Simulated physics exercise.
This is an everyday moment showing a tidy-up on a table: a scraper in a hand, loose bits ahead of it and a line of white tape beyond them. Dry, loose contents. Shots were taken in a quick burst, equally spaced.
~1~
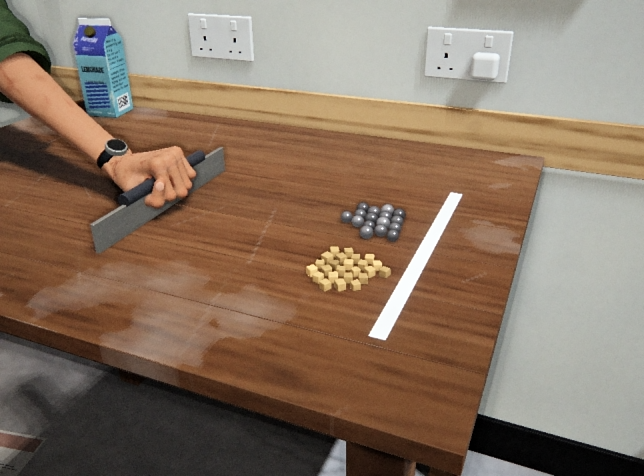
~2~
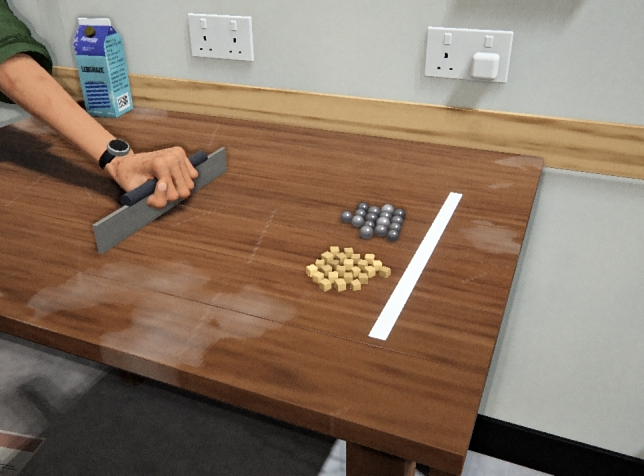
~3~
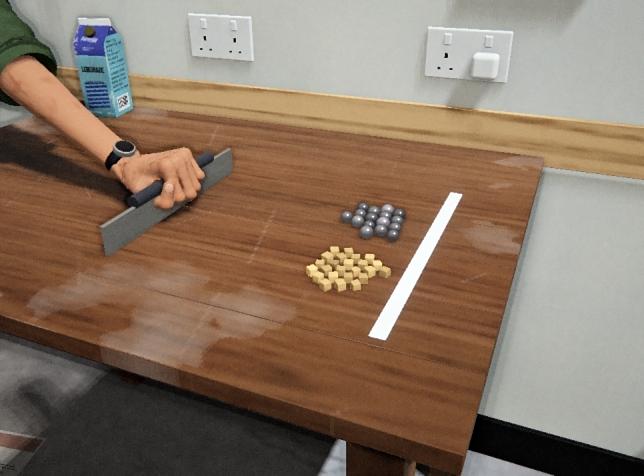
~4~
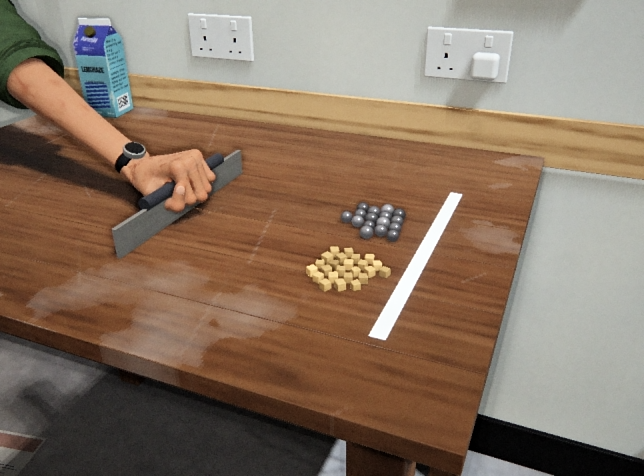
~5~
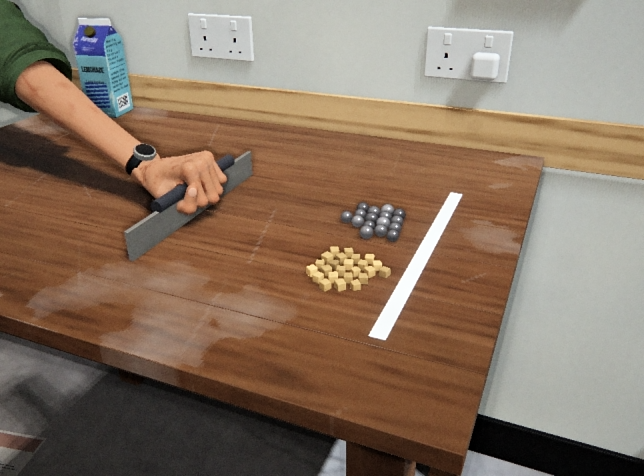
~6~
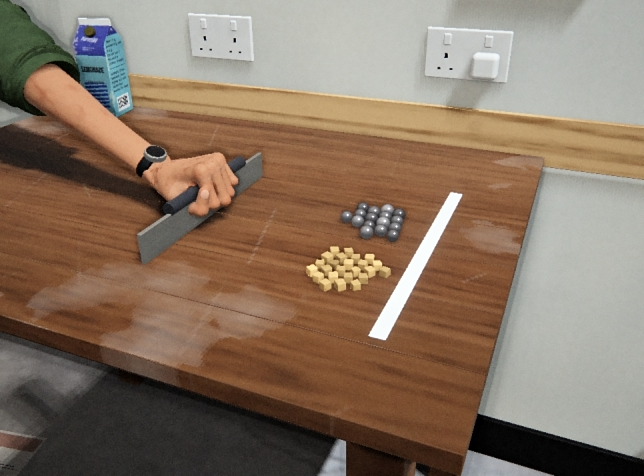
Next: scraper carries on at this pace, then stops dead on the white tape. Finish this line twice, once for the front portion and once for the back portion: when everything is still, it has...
The front portion has all stayed up; the back portion has partly fallen off.
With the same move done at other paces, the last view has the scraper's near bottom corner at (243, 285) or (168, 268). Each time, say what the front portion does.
Number one, it partly goes over; number two, it stays put completely.
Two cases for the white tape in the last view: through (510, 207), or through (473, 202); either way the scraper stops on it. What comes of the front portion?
Try one: It spills partly over. Try two: It never goes over.
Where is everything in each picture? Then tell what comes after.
In the first frame, scraper (106, 231), at rest; white tape (454, 199), about a palm's width from the edge; edge at (514, 272); front portion (341, 271), a few small wooden cubes; back portion (372, 219), a few steel balls.
In the second frame, scraper (108, 232); back portion (372, 219).
In the third frame, scraper (115, 233); front portion (341, 271).
In the fourth frame, scraper (127, 236); back portion (372, 219).
In the fifth frame, scraper (139, 239); front portion (341, 271).
In the sixth frame, scraper (151, 241); white tape (454, 199); edge at (514, 272); front portion (341, 271); back portion (372, 219).
Then, 0.51 s later than the last frame, scraper still moving, near (316, 206); front portion all on the table, its front near (385, 272); back portion all on the table, its front near (393, 236).
Then, 1.05 s later than the last frame, scraper stopped at the white tape; front portion all on the table, its front near (464, 276); back portion all on the table, its front near (467, 262).
Then, 1.33 s later than the last frame, scraper stopped at the white tape; front portion all on the table, its front near (465, 276); back portion about a tenth over the edge.
When it is over, scraper stopped at the white tape; front portion all on the table, its front near (465, 276); back portion every one over the edge.
